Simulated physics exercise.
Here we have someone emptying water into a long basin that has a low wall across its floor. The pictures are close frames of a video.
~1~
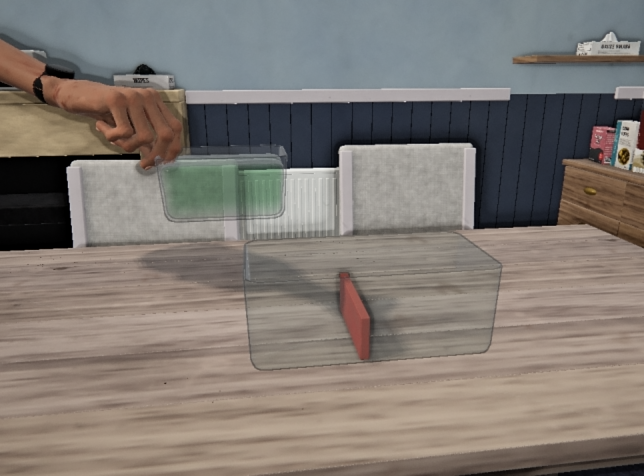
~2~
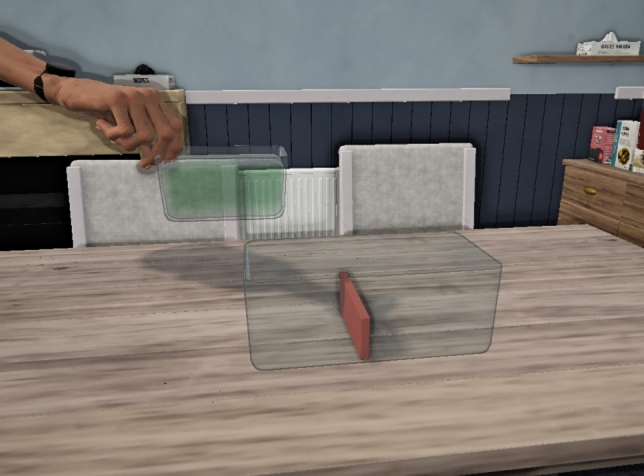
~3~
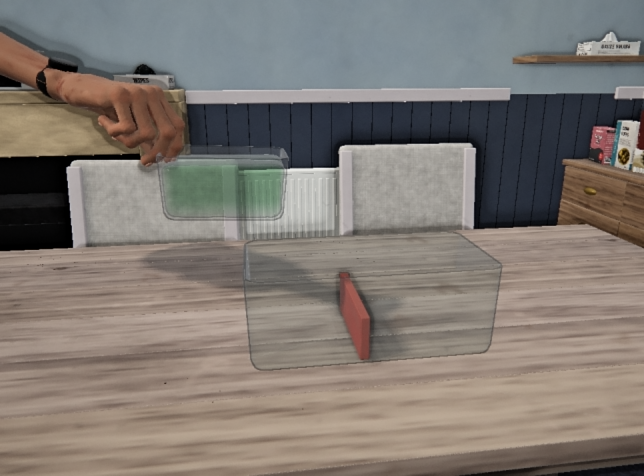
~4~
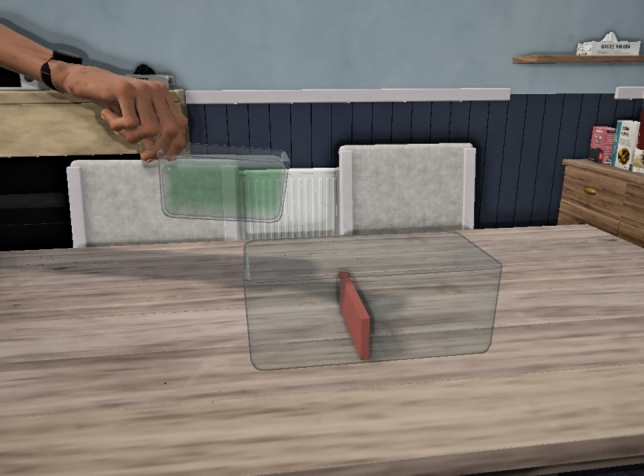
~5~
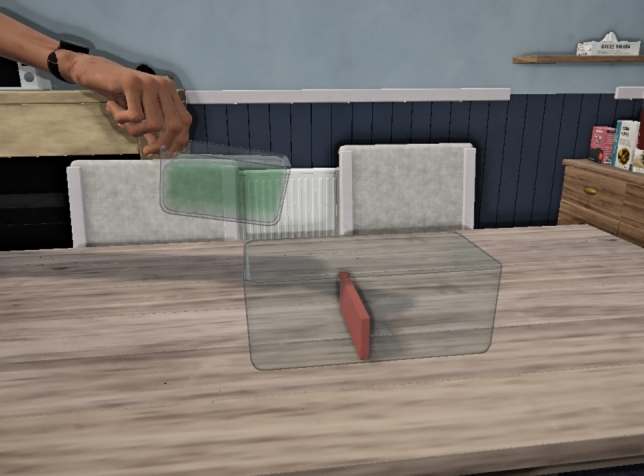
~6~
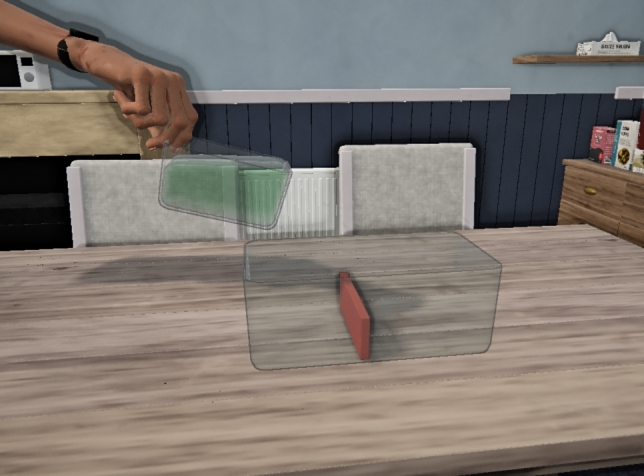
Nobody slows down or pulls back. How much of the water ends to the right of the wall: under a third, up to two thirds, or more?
The share right of the wall is not even a third.
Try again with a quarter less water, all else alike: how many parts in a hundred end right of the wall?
Near 0 %.
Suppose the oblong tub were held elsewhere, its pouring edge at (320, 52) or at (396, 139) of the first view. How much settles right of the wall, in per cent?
Roughly 75 per cent, and 95 per cent.
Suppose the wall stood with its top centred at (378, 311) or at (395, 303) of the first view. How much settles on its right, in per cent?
About 15 and 10 per cent.
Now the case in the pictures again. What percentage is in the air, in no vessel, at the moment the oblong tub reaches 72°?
About 30 per cent.
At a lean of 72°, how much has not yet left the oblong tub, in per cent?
Roughly 40 in a hundred.
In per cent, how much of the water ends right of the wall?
Roughly 10 in a hundred.
A moment on, the oblong tub is tipped part way and 41 per cent is still to pour, 25 is left of the wall and 3 right of it.
Next, the oblong tub is tipped right over and 8 per cent is still to pour, 80 is left of the wall and 8 right of it.
Then the oblong tub is tipped right over and 0 per cent is still to pour, 89 is left of the wall and 9 right of it.
Later the oblong tub is tipped right over and 0 per cent is still to pour, 90 is left of the wall and 9 right of it.
In the end 90 per cent lies left of the wall, 9 right of it and 1 outside.
